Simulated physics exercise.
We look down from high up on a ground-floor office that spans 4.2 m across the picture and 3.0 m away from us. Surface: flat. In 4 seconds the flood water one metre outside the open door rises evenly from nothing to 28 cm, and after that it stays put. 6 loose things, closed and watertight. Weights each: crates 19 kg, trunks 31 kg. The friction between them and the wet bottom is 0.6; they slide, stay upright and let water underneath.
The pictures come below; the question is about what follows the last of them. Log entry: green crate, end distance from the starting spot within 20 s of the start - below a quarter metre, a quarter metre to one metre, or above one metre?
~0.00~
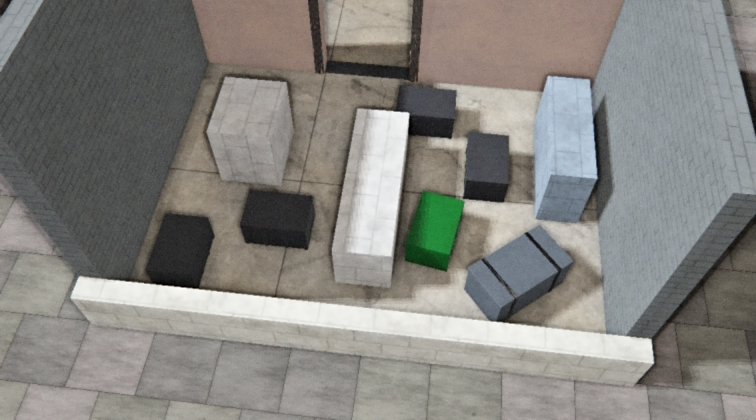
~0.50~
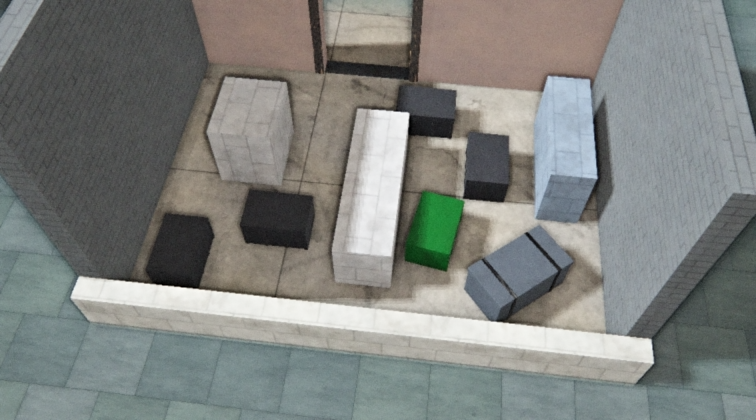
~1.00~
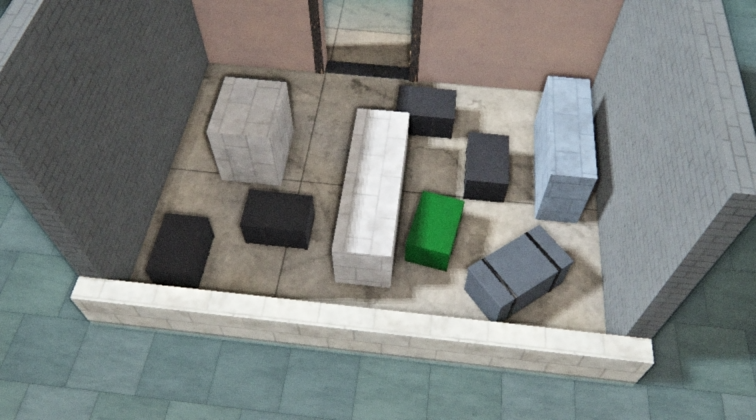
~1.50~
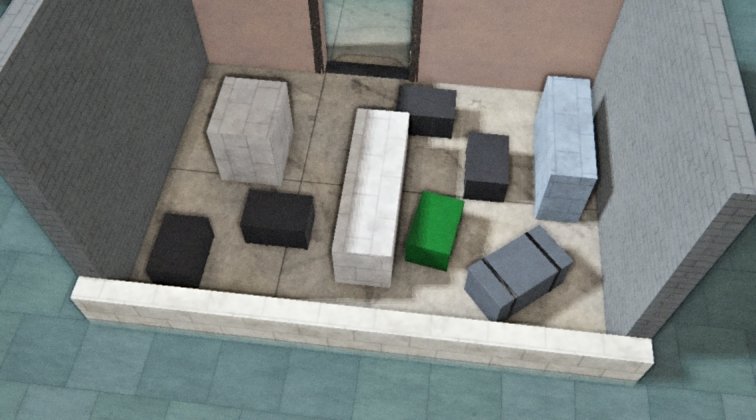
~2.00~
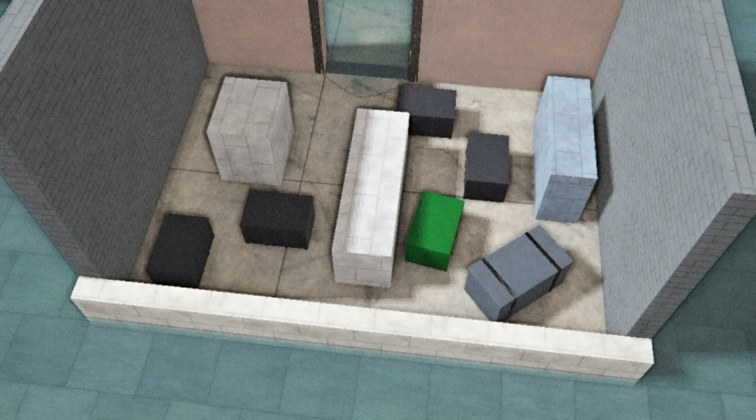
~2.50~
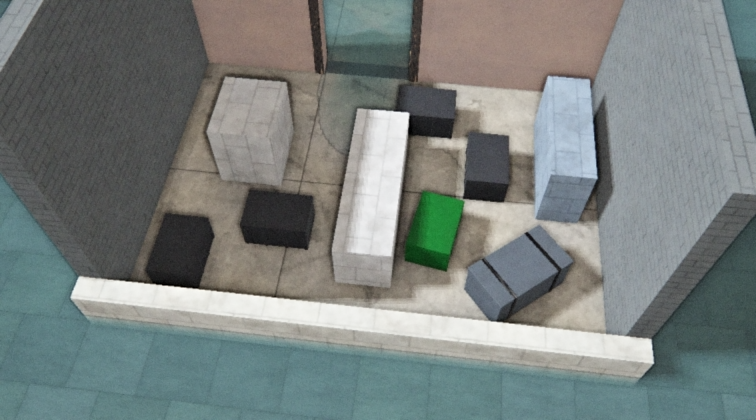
A quarter metre to one metre.
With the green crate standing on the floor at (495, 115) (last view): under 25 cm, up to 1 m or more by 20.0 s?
Well, it gets a small push.
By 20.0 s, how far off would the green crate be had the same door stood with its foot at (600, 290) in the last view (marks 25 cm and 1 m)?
Green crate: Goes a long way.
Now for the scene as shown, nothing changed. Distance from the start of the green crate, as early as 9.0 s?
Displacement by then near 30 cm.
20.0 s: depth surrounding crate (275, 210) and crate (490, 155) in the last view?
First roughly 24 cm, second roughly 24 cm.
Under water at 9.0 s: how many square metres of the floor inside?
Some 11.0 m2 of it.
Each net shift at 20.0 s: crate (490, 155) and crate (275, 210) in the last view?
In turn: 40 cm, 60 cm.
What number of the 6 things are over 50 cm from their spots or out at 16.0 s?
At that moment it comes to 3.
After 4.0 s the green crate is near (436, 222), 0.0 m from its start, aground; 0 afloat.
After 9.0 s the green crate is near (448, 196), 0.3 m from its start, afloat; 5 afloat.
After 16.0 s the green crate is near (441, 208), 0.1 m from its start, afloat; 6 afloat.
After 20.0 s the green crate is near (439, 158), 0.6 m from its start, afloat; 6 afloat.
